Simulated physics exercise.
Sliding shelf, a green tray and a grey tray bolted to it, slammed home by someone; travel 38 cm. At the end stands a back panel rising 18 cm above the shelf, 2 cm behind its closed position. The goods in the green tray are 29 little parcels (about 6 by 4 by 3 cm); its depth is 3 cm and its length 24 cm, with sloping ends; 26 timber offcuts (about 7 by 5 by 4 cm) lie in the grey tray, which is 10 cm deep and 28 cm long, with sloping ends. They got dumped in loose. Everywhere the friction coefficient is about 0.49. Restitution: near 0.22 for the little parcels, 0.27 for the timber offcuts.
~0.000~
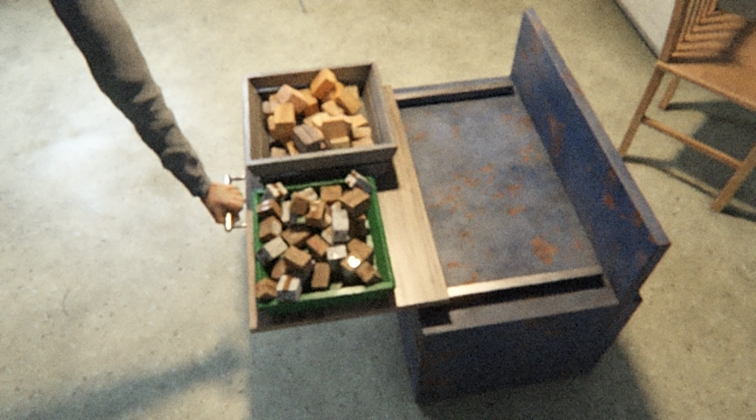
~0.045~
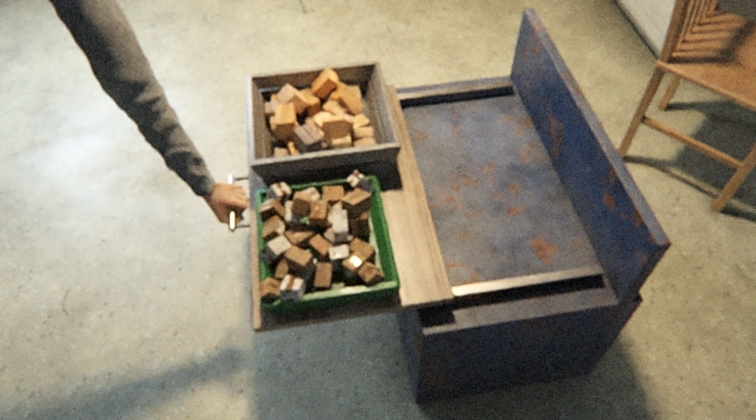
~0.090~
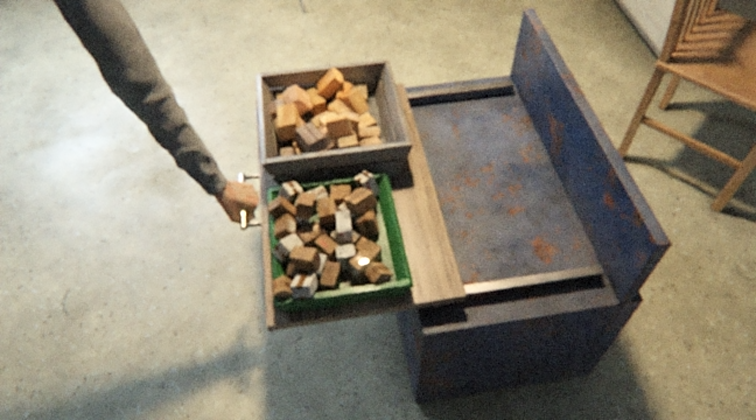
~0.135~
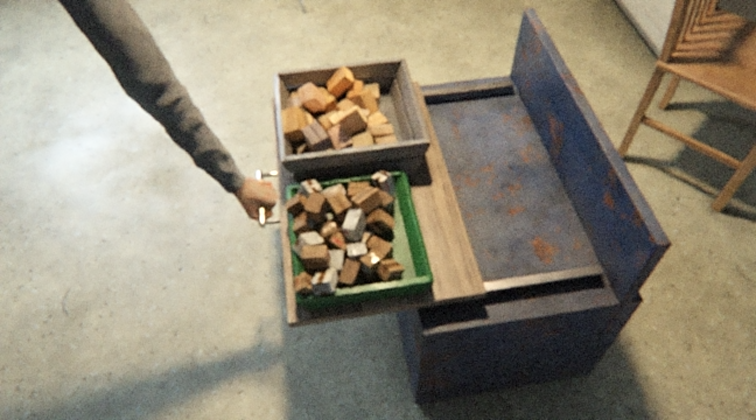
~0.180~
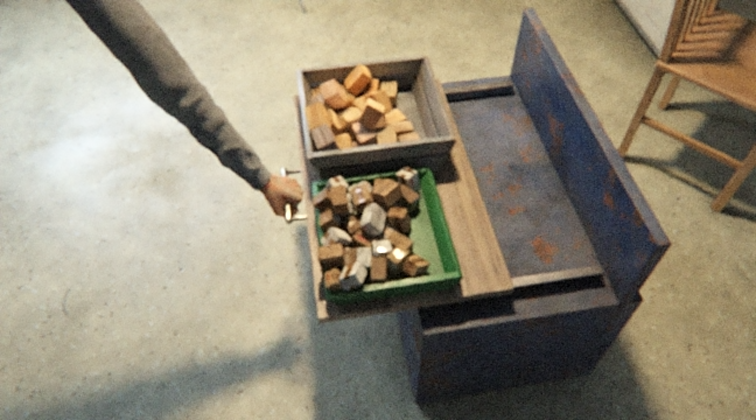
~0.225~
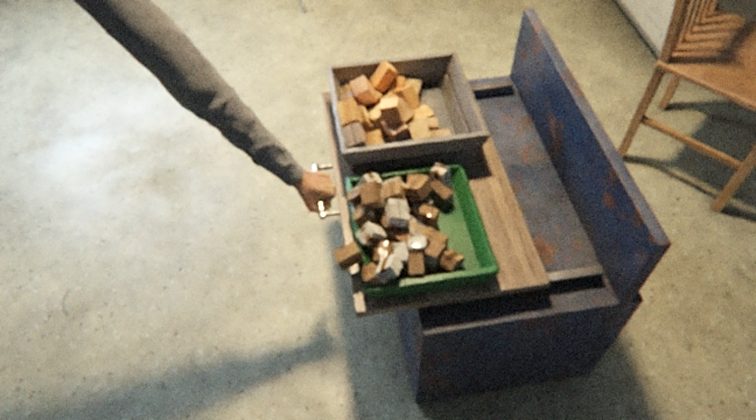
A hand pushes a shelf right, and blocks bunch leftward in its grey and green trays.
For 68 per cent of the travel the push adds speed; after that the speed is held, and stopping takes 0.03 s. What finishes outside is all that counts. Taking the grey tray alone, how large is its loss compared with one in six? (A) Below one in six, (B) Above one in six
(A) Below one in six.
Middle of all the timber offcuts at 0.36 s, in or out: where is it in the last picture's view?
Their middle is around (471, 110).
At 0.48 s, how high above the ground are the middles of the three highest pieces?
I'd guess about 68 cm.
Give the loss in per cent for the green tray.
I'd put the green tray at some 30 per cent.
After 0.28 s, the runners reach their end.
After 0.36 s, 1 of 29 out of the green tray and 0 of 26 out of the grey tray.
After 0.48 s, 7 of 29 out of the green tray and 1 of 26 out of the grey tray.
After 0.70 s, 8 of 29 out of the green tray and 2 of 26 out of the grey tray.
Outcome (at 1.13 s), 8 of 29 out of the green tray and 2 of 26 out of the grey tray. Asked share, 2 of 26, 8 per cent.
